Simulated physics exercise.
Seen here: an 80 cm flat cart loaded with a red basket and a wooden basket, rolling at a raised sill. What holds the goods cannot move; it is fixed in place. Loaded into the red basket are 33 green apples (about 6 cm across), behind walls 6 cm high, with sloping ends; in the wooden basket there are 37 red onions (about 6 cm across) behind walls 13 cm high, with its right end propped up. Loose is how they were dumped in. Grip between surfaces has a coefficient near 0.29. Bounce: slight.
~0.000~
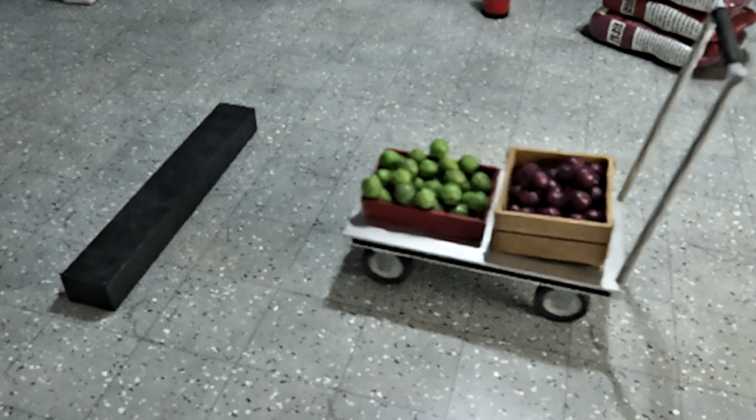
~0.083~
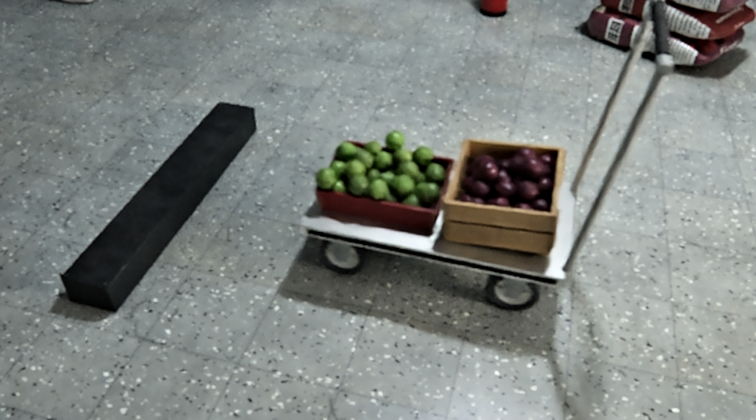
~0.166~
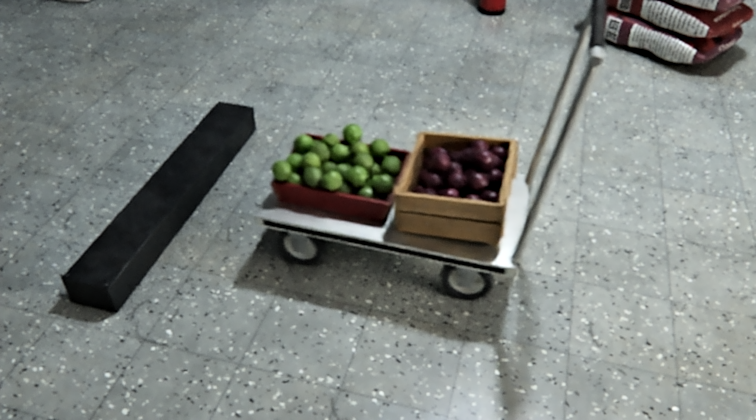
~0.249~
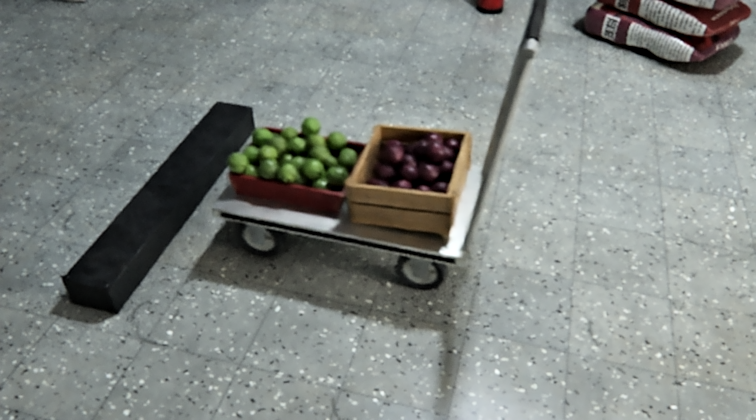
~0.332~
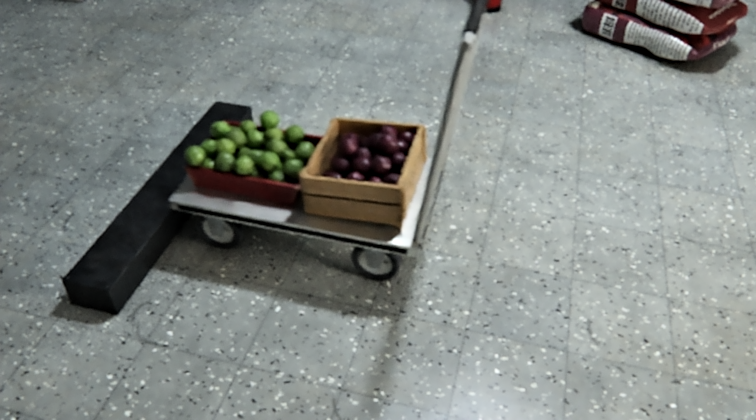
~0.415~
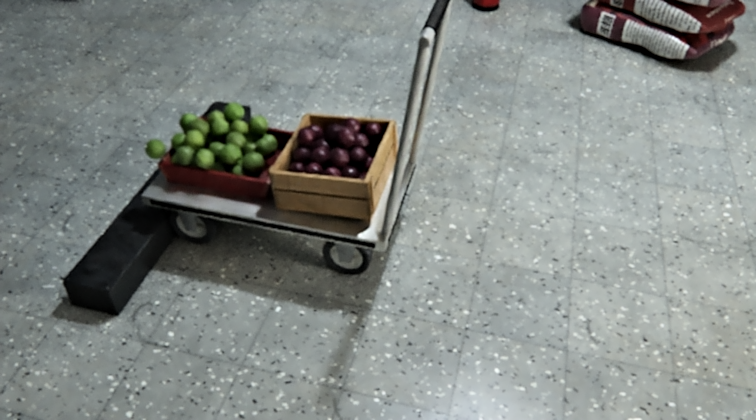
A flat cart carrying green apples and red onions rolls left to a dark sill.
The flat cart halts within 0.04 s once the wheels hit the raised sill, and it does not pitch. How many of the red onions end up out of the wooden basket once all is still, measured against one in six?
Fewer than one in six do.
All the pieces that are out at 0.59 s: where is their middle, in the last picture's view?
Estimated centre: Around (178, 135).
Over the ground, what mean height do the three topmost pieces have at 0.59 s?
On average roughly 40 centimetres up.
After 0.47 s, 3 of 33 out of the red basket and 1 of 37 out of the wooden basket.
After 0.59 s, 9 of 33 out of the red basket and 2 of 37 out of the wooden basket.
After 0.82 s, 10 of 33 out of the red basket and 2 of 37 out of the wooden basket.
Final count (at 1.32 s), 10 of 33 out of the red basket and 2 of 37 out of the wooden basket. Asked share, 2 of 37, 5 per cent.
